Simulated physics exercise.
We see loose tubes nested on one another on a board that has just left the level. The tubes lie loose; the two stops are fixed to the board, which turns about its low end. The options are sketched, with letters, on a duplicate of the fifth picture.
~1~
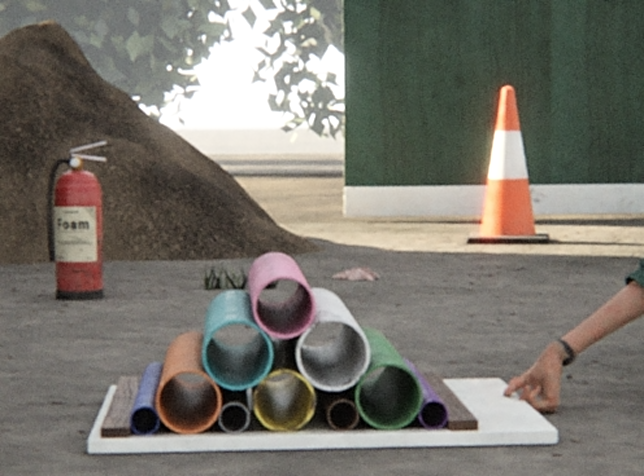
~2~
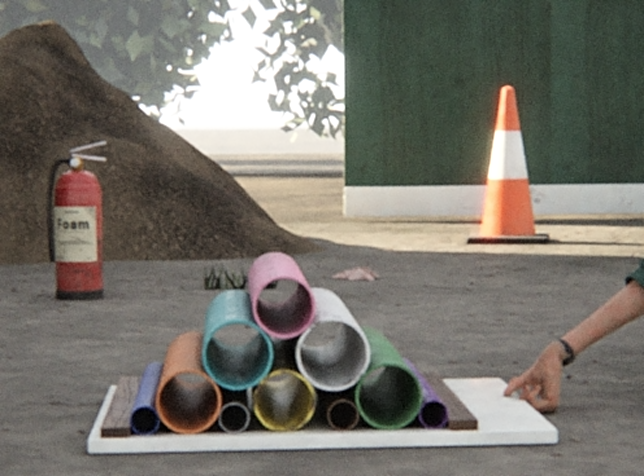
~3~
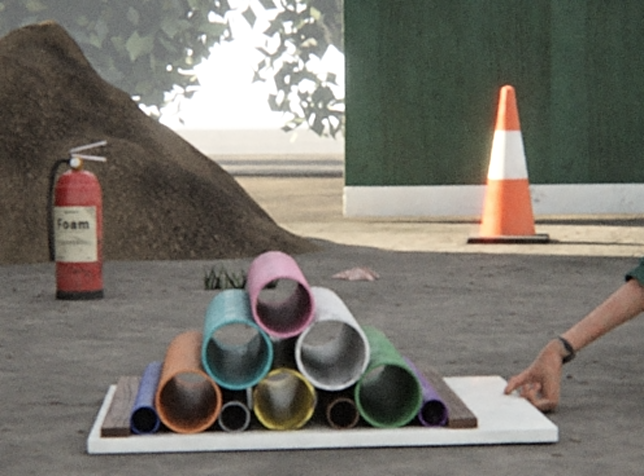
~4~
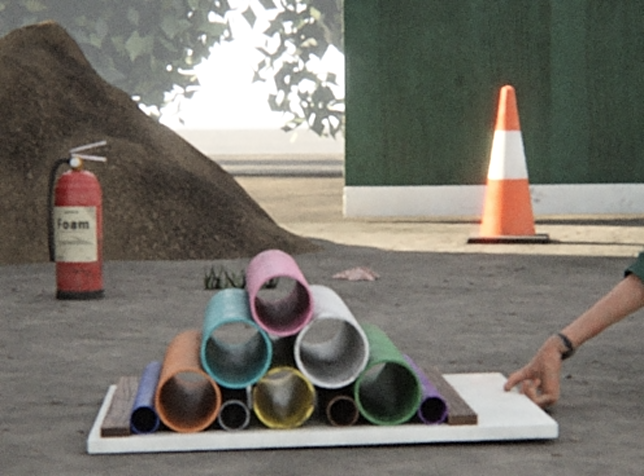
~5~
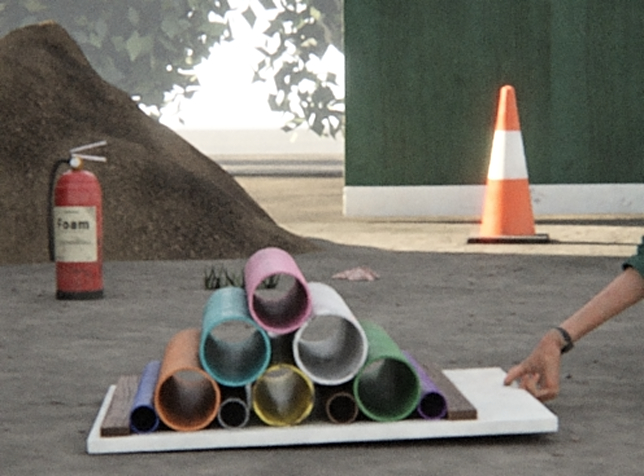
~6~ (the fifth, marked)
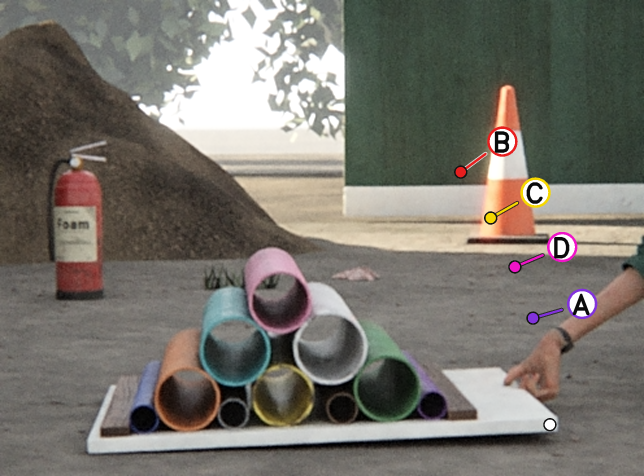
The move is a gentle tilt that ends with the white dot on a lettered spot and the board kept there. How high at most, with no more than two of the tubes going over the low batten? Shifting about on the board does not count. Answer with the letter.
The highest mark that will do is B.
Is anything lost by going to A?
No, at A.
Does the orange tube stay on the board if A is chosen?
Yes, with A.
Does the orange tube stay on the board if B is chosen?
Yes.
On the marked copy, A at (533, 318); B at (461, 172); C at (491, 218); D at (515, 267); the white dot at (550, 425).
With B. Early on, board at 20°.
Further on, board at 36°.
At the end, board at 36°, none over the low batten.
As for the rest, A none over the low batten; C none over the low batten; D none over the low batten.
